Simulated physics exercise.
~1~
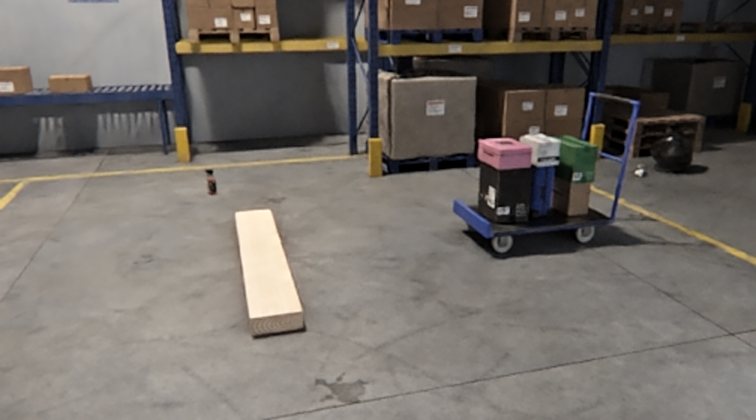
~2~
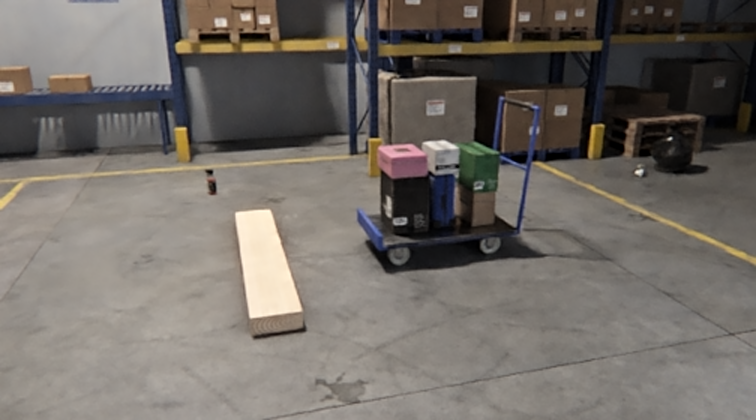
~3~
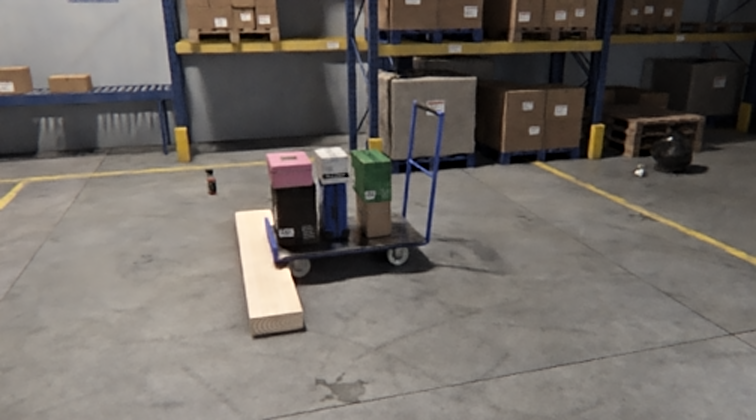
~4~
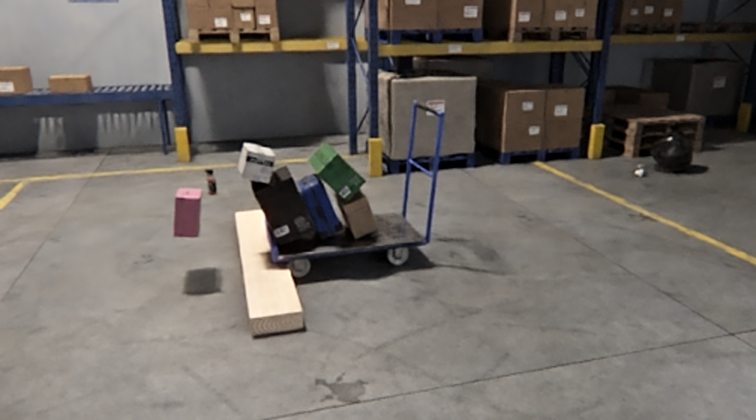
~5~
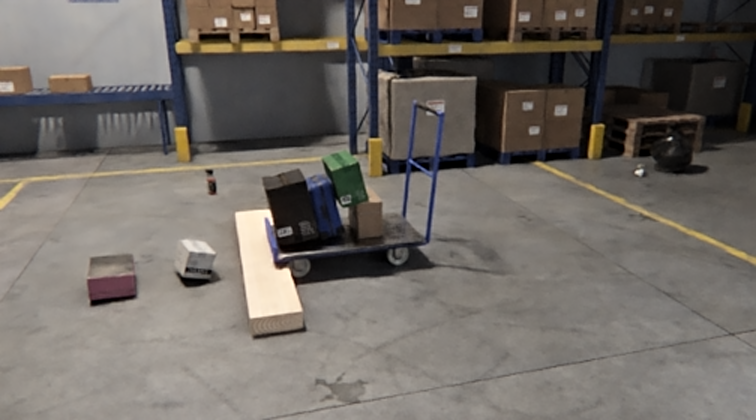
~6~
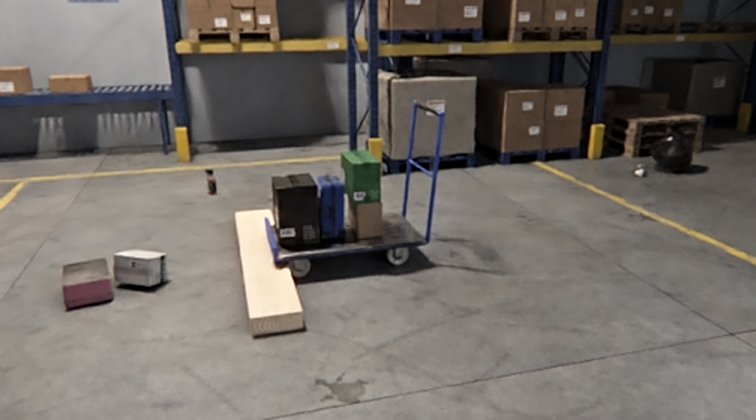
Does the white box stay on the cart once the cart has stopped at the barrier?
No, the white box tumbles over the front of the cart and comes to rest on the floor to the left of the barrier, beside the pink one.
